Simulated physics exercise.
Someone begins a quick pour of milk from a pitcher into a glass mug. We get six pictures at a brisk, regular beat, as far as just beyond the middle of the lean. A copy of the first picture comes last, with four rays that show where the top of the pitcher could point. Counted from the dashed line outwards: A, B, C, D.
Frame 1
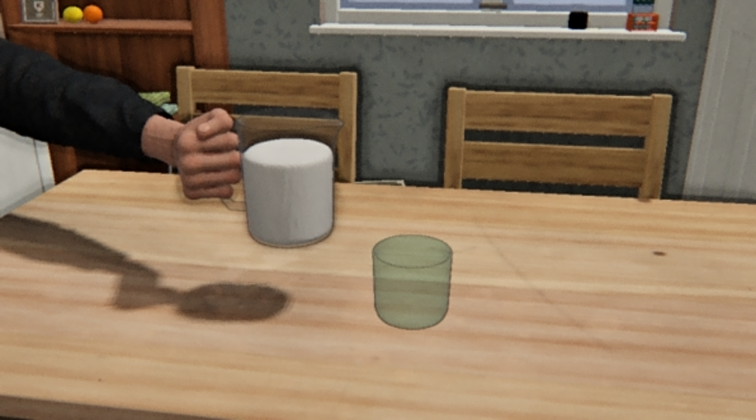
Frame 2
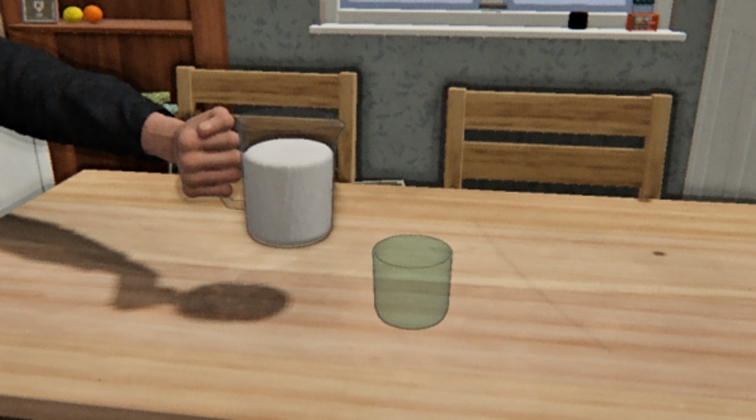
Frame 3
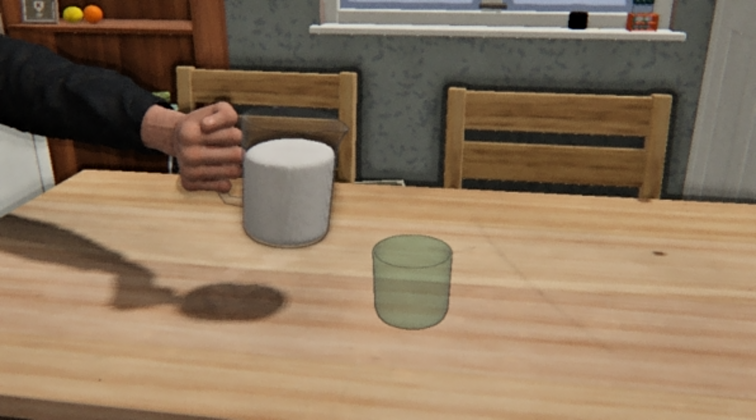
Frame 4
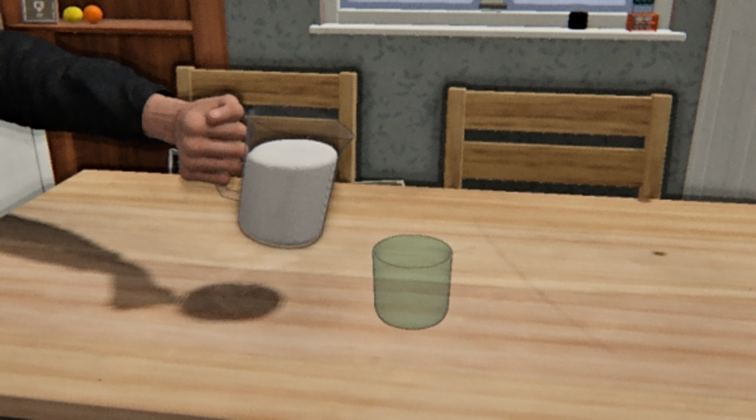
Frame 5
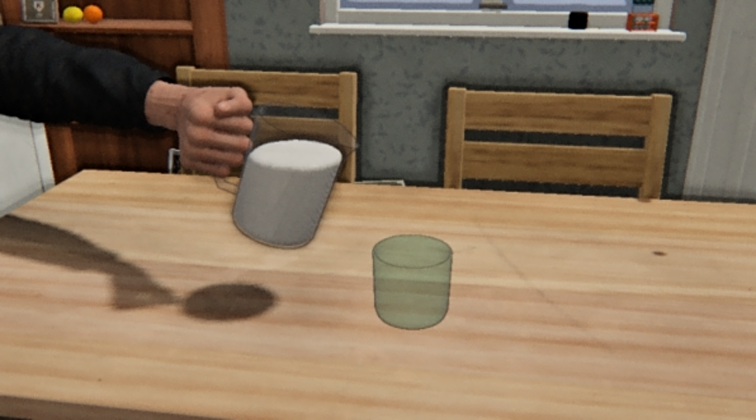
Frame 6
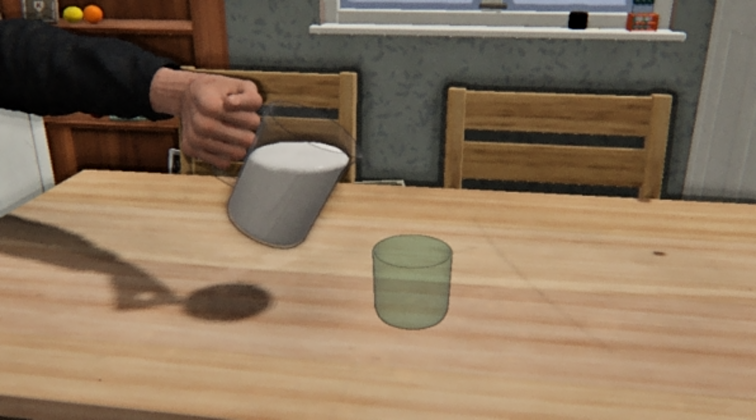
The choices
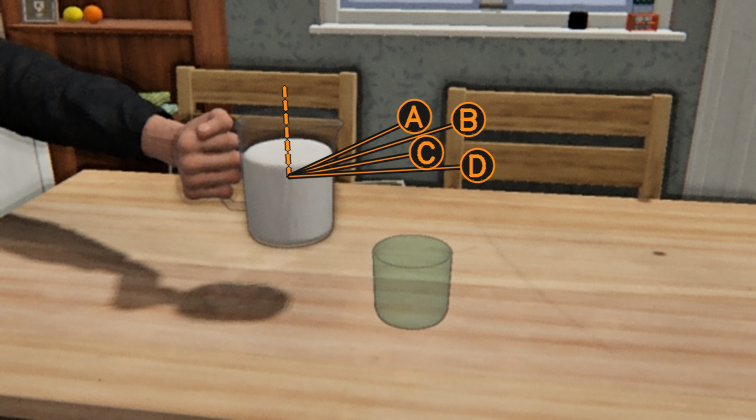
A hand at the left held a clear pitcher of milk upright above a wooden table, then gradually tilted it to the right, toward an empty greenish glass mug that stayed still.
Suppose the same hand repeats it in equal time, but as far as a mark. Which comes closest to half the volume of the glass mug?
A.
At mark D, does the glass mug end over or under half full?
Over half.
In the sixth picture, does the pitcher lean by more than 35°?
No, it does not.
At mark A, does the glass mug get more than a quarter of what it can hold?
Yes.
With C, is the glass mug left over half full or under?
Over half.
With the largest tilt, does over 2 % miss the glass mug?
Yes, it does.
On the marked copy, A at (399, 125); B at (452, 125); C at (409, 154); D at (461, 167).
With A, the glass mug ends with about 50 % of what it can hold.
With B, the glass mug ends with about 70 % of what it can hold.
With C, the glass mug ends with about 90 % of what it can hold; 3 % of the milk is spilt.
With D, the glass mug is filled to the brim; 10 % of the milk is spilt.
